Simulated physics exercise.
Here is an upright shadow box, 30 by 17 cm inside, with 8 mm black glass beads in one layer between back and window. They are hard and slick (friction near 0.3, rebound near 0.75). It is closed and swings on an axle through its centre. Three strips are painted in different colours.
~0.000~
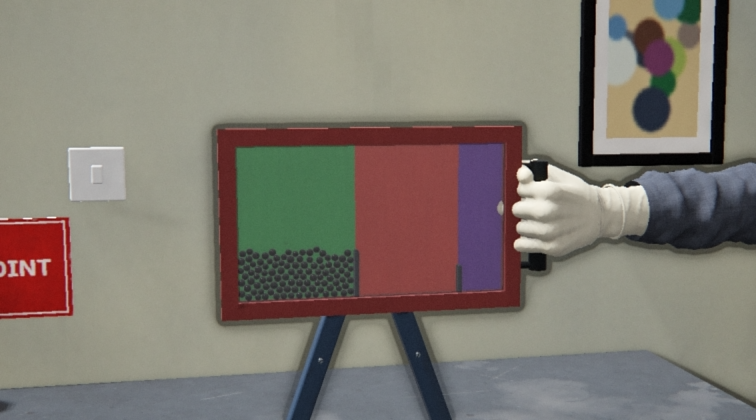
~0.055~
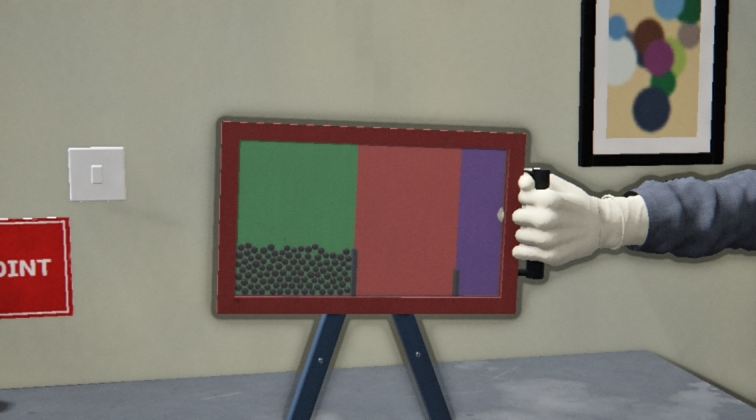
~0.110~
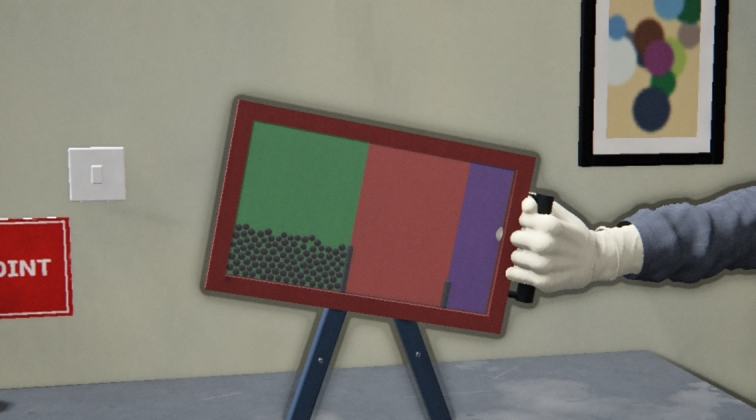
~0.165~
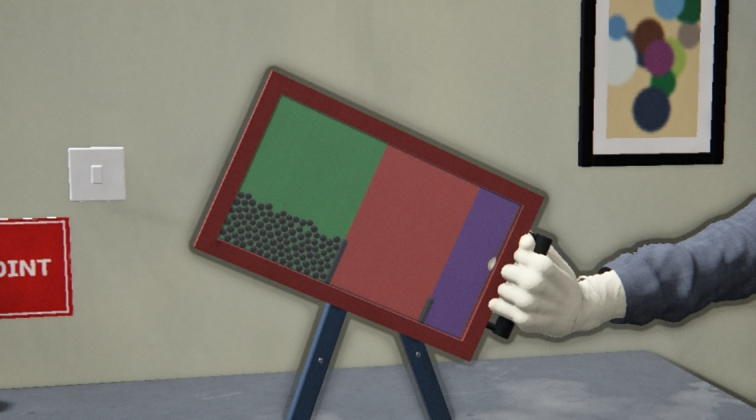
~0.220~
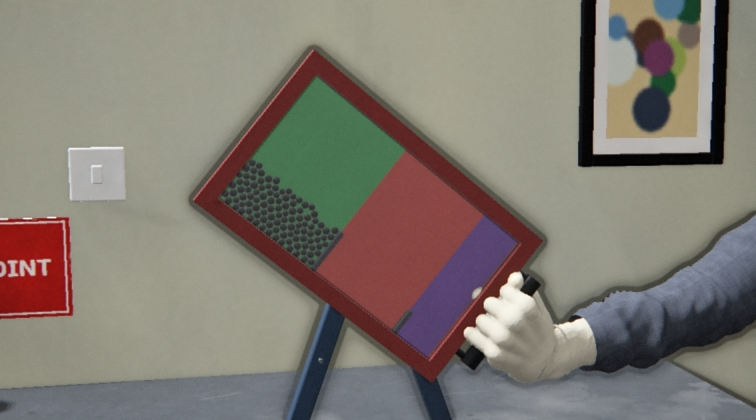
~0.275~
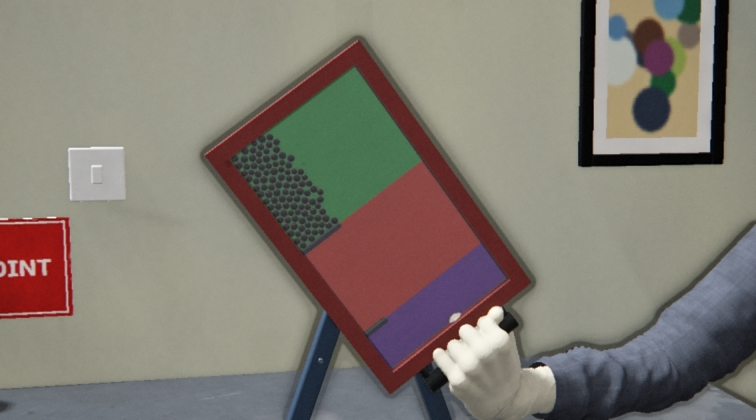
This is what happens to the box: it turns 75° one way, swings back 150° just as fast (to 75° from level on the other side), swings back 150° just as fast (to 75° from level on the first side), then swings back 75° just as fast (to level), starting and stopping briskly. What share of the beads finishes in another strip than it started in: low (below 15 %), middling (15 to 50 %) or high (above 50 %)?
Answer: High.
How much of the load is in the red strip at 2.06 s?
Roughly 25 per cent.
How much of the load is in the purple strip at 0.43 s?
About 0 per cent.
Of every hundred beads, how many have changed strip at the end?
Roughly 70 per cent.
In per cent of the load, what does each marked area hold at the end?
Red strip: 35; purple strip: 35; green strip: 30.
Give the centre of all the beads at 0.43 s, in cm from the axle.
Some 6 cm left and 5 cm above.
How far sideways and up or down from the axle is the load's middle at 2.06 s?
About 1 cm right and 8 cm below.
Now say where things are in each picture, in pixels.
In the first picture, level; about 110 beads; beads centred (296, 275); top one (250, 252); red (407, 219), purple (480, 217), green (296, 222).
In the second picture, turned 3° clockwise; beads centred (293, 271); top one (248, 246).
In the third picture, turned 11° clockwise; beads centred (287, 259); top one (246, 227); wall ends (448, 283), (351, 248).
In the fourth picture, turned 25° clockwise; beads centred (280, 237); top one (241, 195).
In the fifth picture, turned 39° clockwise; beads centred (280, 213); top one (252, 163).
In the sixth picture, turned 54° clockwise; beads centred (286, 191); top one (270, 137); red (393, 248), purple (436, 306), green (327, 159).
By 0.43 s, it stands 75° clockwise; the beads' middle is 6 cm left of and 5 cm above the centre; red 5 %, green 95 %; 5 % have changed strip.
By 2.06 s, it stands 38° clockwise; the beads' middle is 1 cm right of and 8 cm below the centre; red 25 %, purple 40 %, green 30 %; 70 % have changed strip.
By 2.27 s, it stands level; the beads' middle is 6 cm right of and 6 cm below the centre; red 25 %, purple 45 %, green 30 %; 70 % have changed strip.
All still by 3.4 s, it stands level; red 35 %, purple 35 %, green 30 %; 70 % have changed strip.
